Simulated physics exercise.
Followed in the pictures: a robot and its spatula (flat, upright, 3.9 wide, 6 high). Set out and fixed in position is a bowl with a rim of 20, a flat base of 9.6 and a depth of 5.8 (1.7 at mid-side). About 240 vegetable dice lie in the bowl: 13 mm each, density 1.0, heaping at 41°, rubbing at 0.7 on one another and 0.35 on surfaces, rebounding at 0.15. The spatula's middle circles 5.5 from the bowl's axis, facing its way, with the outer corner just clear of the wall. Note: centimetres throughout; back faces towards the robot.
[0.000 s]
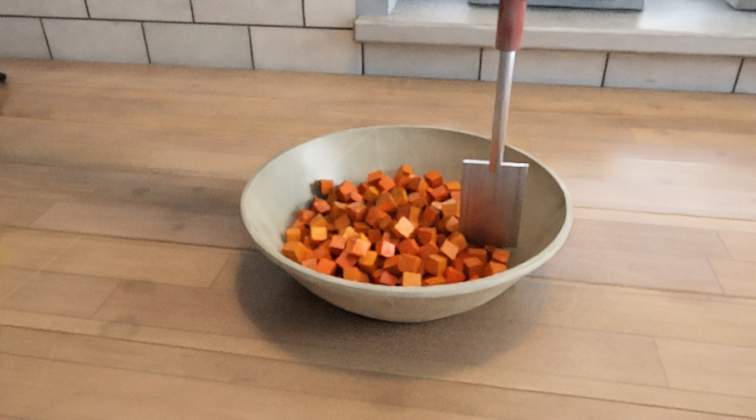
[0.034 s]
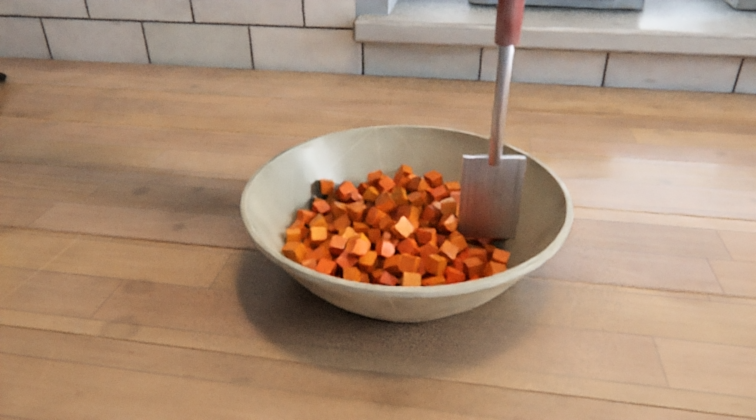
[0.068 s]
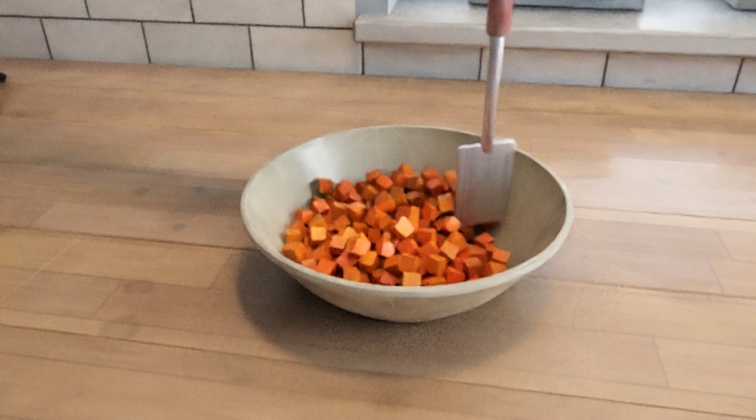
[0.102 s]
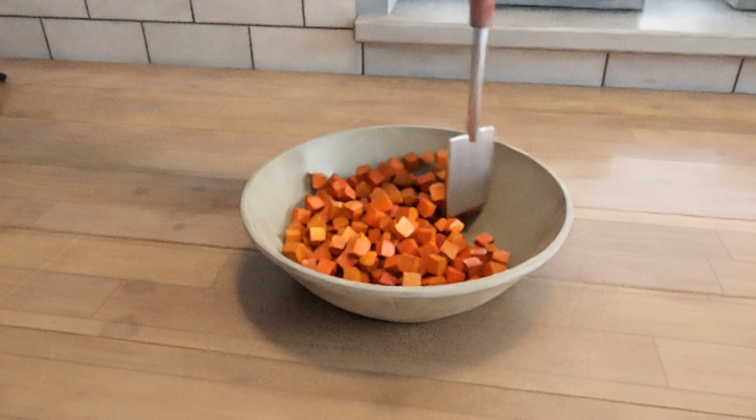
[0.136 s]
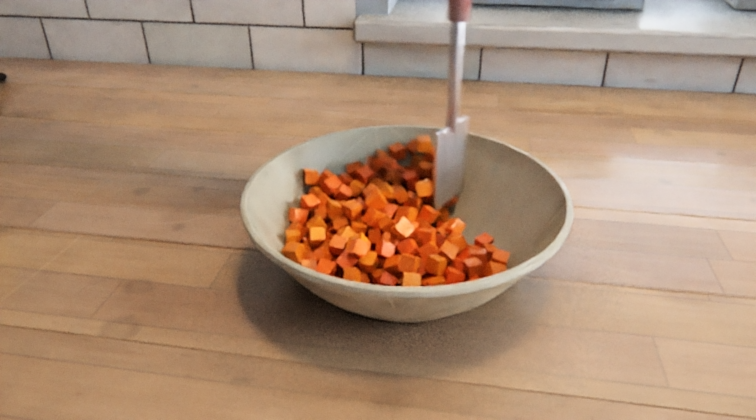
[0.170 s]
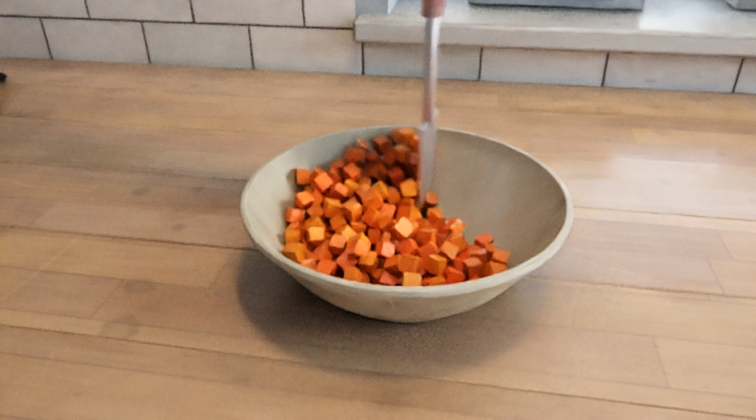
In the video, a flat metal spatula with a reddish handle sweeps from the right side of a pale bowl toward the back, turning edge-on as it pushes orange vegetable cubes leftward into a heap, baring the bowl's right interior.
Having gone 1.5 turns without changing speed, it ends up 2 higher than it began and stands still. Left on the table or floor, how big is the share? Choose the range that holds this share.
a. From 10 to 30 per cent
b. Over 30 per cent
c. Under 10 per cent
Answer: A.
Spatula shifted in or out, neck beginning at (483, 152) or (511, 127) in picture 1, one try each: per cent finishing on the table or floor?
First try about 20 per cent, second try about 10 per cent.
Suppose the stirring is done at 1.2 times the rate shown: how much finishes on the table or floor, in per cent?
I'd say about 20 %.
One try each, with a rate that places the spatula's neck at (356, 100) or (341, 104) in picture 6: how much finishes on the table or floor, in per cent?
Near 45 per cent for the first, near 45 per cent for the second.
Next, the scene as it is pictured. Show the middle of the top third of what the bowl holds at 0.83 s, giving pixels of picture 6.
In the final view it lies at about (414, 181).
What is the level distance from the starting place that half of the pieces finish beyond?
About 9 cm.
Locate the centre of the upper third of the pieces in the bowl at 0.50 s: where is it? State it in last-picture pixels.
The top third is centred near (423, 261) in the last picture.
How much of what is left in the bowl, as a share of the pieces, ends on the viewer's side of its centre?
Around 45 per cent of what the bowl keeps.
After 0.50 s, 260° round, highest piece 8 above the table; 214 in the bowl, 17 on the table or floor, 7 in flight or on the tool.
After 0.83 s, 80° round, highest piece 7 above the table; 190 in the bowl, 43 on the table or floor, 5 in flight or on the tool.
After 1.20 s, 180° round, highest piece 7 above the table; 189 in the bowl, 49 on the table or floor.
After 1.90 s, 180° round, highest piece 7 above the table; 189 in the bowl, 49 on the table or floor.
In the end, 189 in the bowl, 49 on the table or floor. That is 21 % on the table or floor.
